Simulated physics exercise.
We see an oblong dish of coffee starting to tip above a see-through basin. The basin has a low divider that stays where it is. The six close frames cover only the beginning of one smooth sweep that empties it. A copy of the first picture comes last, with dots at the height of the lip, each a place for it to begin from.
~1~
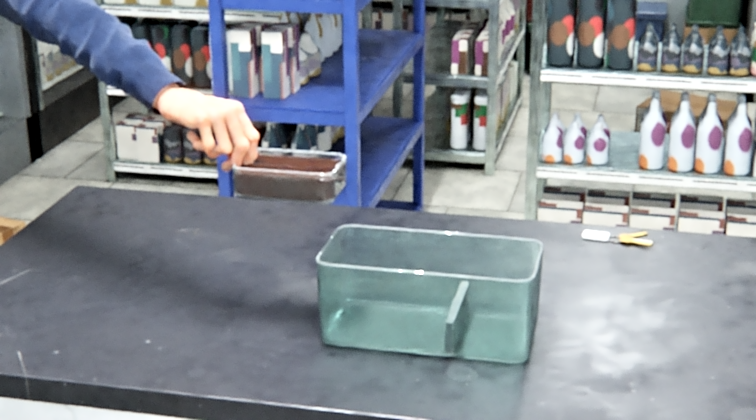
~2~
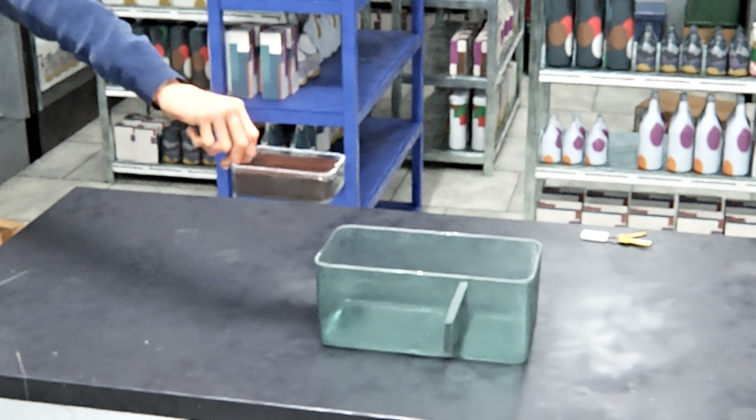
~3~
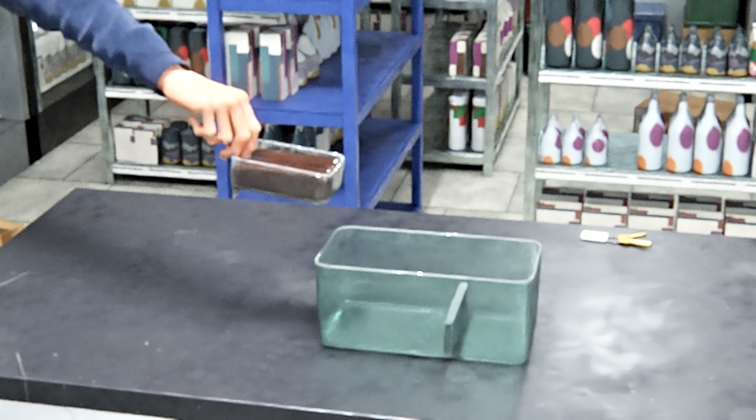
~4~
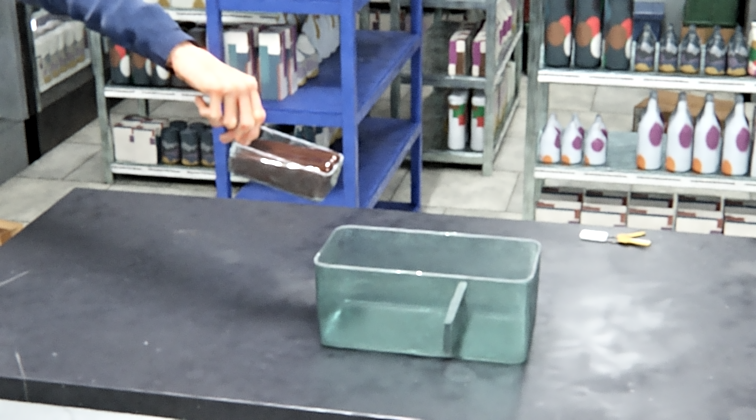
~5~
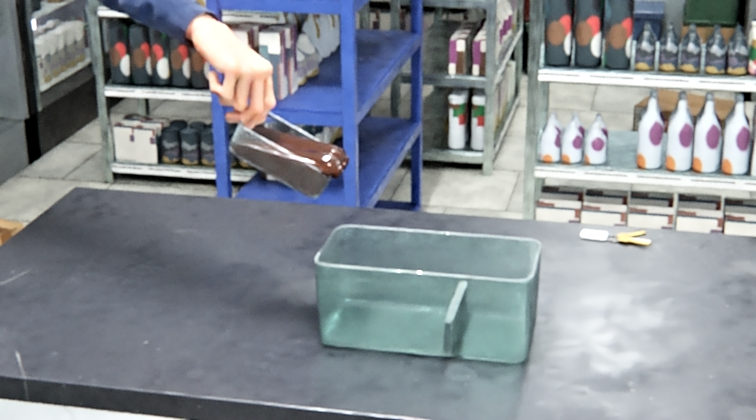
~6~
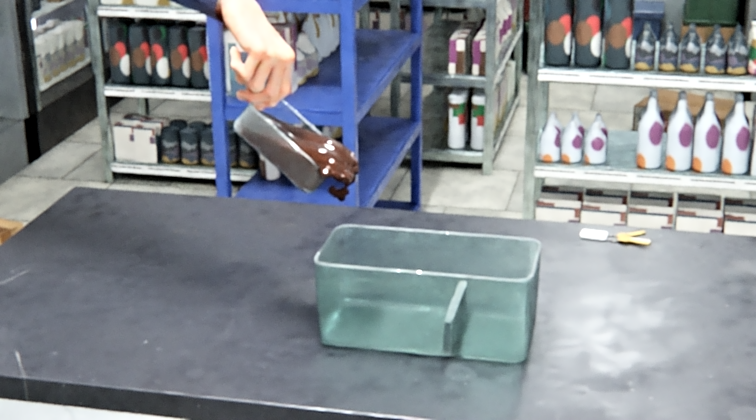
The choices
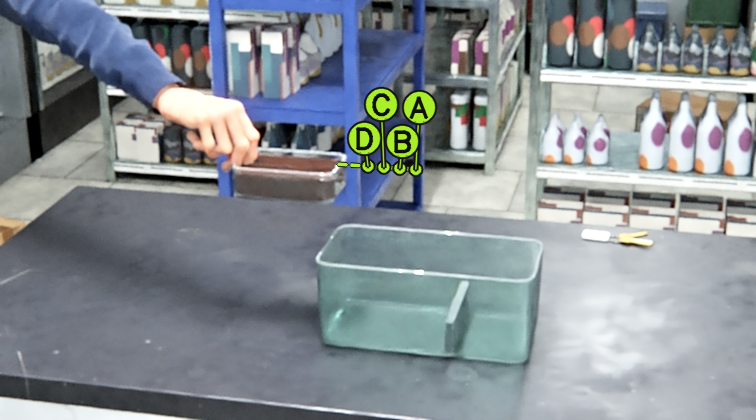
The clip opens with a hand holding an oblong dish of dark coffee level above a see-through green basin on a dark table. The hand then tilts the dish steadily down to the right, and the coffee slides over the lip, hanging in clumps just above the basin.
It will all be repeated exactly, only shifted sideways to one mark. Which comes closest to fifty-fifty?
D.
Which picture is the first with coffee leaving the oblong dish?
In picture 4.
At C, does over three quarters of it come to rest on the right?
No, it does not.
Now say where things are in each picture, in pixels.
Upright, lip at (338, 164); basin from (321, 340) to (529, 361); top of the wall at (458, 301); nothing has left yet, in the first frame.
Upright, lip at (337, 164); nothing has left yet, in the second frame.
Tipped about 7°, lip at (337, 165); nothing has left yet, in the third frame.
Tipped about 16°, lip at (336, 165); coffee is over the lip, down to (336, 165), in the fourth frame.
Tipped about 27°, lip at (336, 164); coffee is over the lip, down to (340, 170), in the fifth frame.
Tipped about 41°, lip at (336, 164); coffee is over the lip, down to (345, 196), in the sixth frame.
On the marked copy, A at (415, 169); B at (399, 168); C at (383, 167); D at (368, 166).
With A, about 15 % ends left of the wall and 82 % right of it; 3 % is lost outside.
With B, about 24 % ends left of the wall and 70 % right of it; 6 % is lost outside.
With C, about 34 % ends left of the wall and 62 % right of it; 5 % is lost outside.
With D, about 46 % ends left of the wall and 49 % right of it; 5 % is lost outside.
